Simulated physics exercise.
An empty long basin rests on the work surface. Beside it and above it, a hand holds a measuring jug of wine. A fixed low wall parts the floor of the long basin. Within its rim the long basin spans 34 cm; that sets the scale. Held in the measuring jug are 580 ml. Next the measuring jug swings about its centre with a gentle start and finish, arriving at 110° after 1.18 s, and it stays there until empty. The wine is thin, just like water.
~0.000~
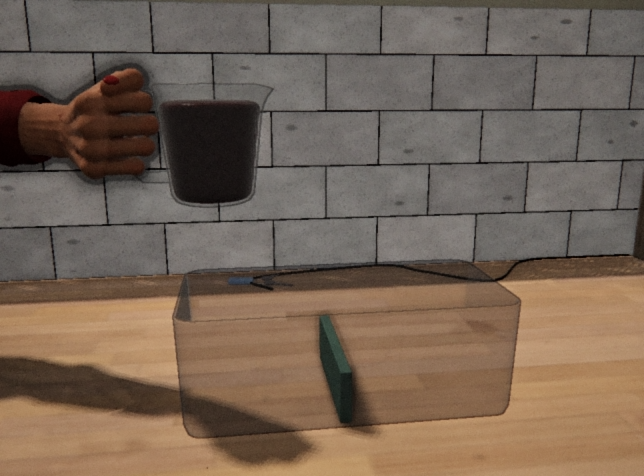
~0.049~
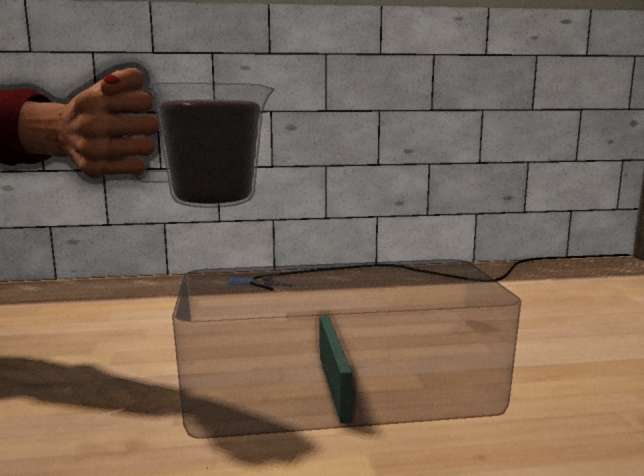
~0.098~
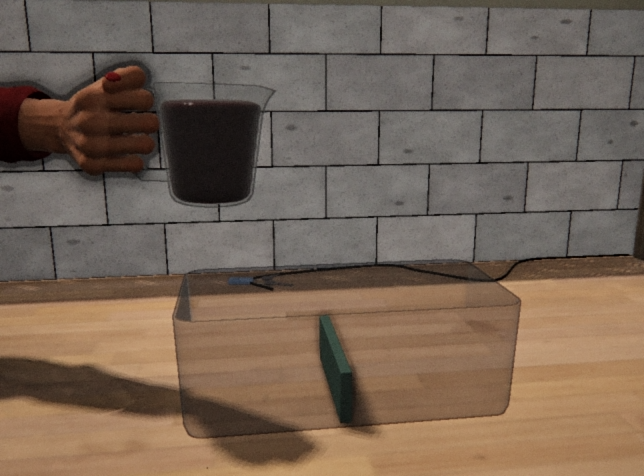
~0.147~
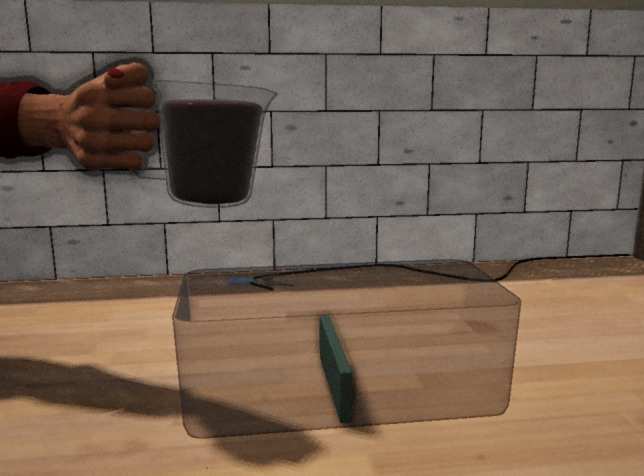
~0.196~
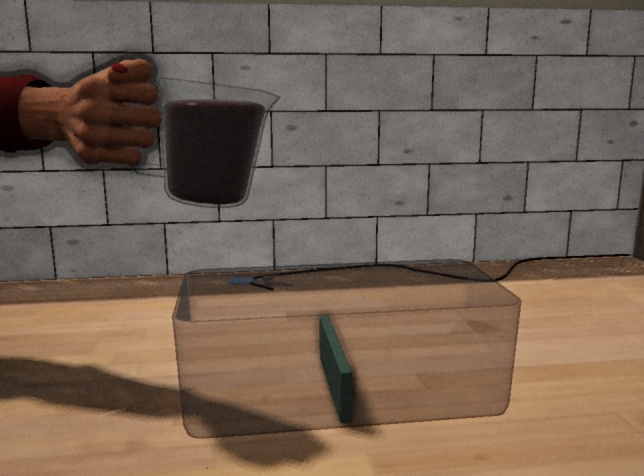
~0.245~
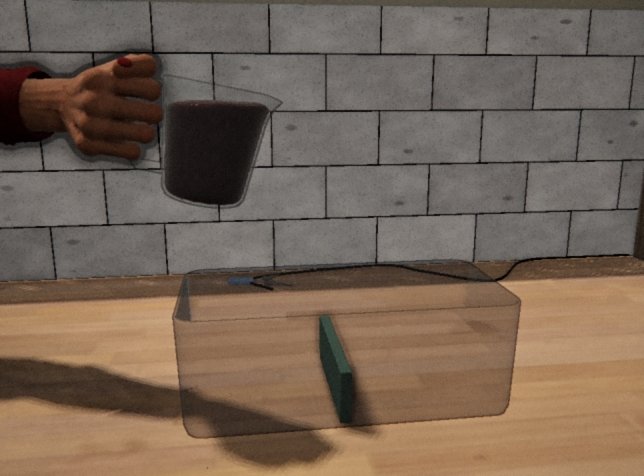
A hand with red nails and a red sleeve, at upper left, holds a clear measuring jug of dark wine level, then gradually tilts it slightly to the right. Below, a long, empty see-through basin with an upright green divider sits on a pale wooden surface, a thin black cable behind it. The fixed view faces a grey brick wall from the front, slightly above the worktop.
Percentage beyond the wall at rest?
75 per cent.
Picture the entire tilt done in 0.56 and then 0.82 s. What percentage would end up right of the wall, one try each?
Respectively 50 and 65 %.
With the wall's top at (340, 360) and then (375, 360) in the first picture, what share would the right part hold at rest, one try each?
Respectively 70 and 10 %.
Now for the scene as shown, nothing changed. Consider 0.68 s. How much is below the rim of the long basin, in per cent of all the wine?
About 6 per cent.
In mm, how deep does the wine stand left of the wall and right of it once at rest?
I'd expect close to 6 mm on the left and close to 16 mm on the right.
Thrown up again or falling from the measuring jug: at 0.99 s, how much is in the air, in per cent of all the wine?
About 20 % of the total.
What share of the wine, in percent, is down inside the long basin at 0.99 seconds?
I reckon close to 64 per cent.
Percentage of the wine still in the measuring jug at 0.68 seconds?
Still held: Roughly 76 % of the total.
By 0.68 s the tilt is 67° and 75 per cent is still to pour, 0 is left of the wall and 5 right of it.
By 0.99 s the tilt is 103° and 17 per cent is still to pour, 4 is left of the wall and 59 right of it.
By 1.32 s the tilt is 110° and 0 per cent is still to pour, 24 is left of the wall and 75 right of it.
By 1.68 s the tilt is 110° and 0 per cent is still to pour, 25 is left of the wall and 75 right of it.
At rest 25 per cent lies left of the wall, 75 right of it and 1 outside.
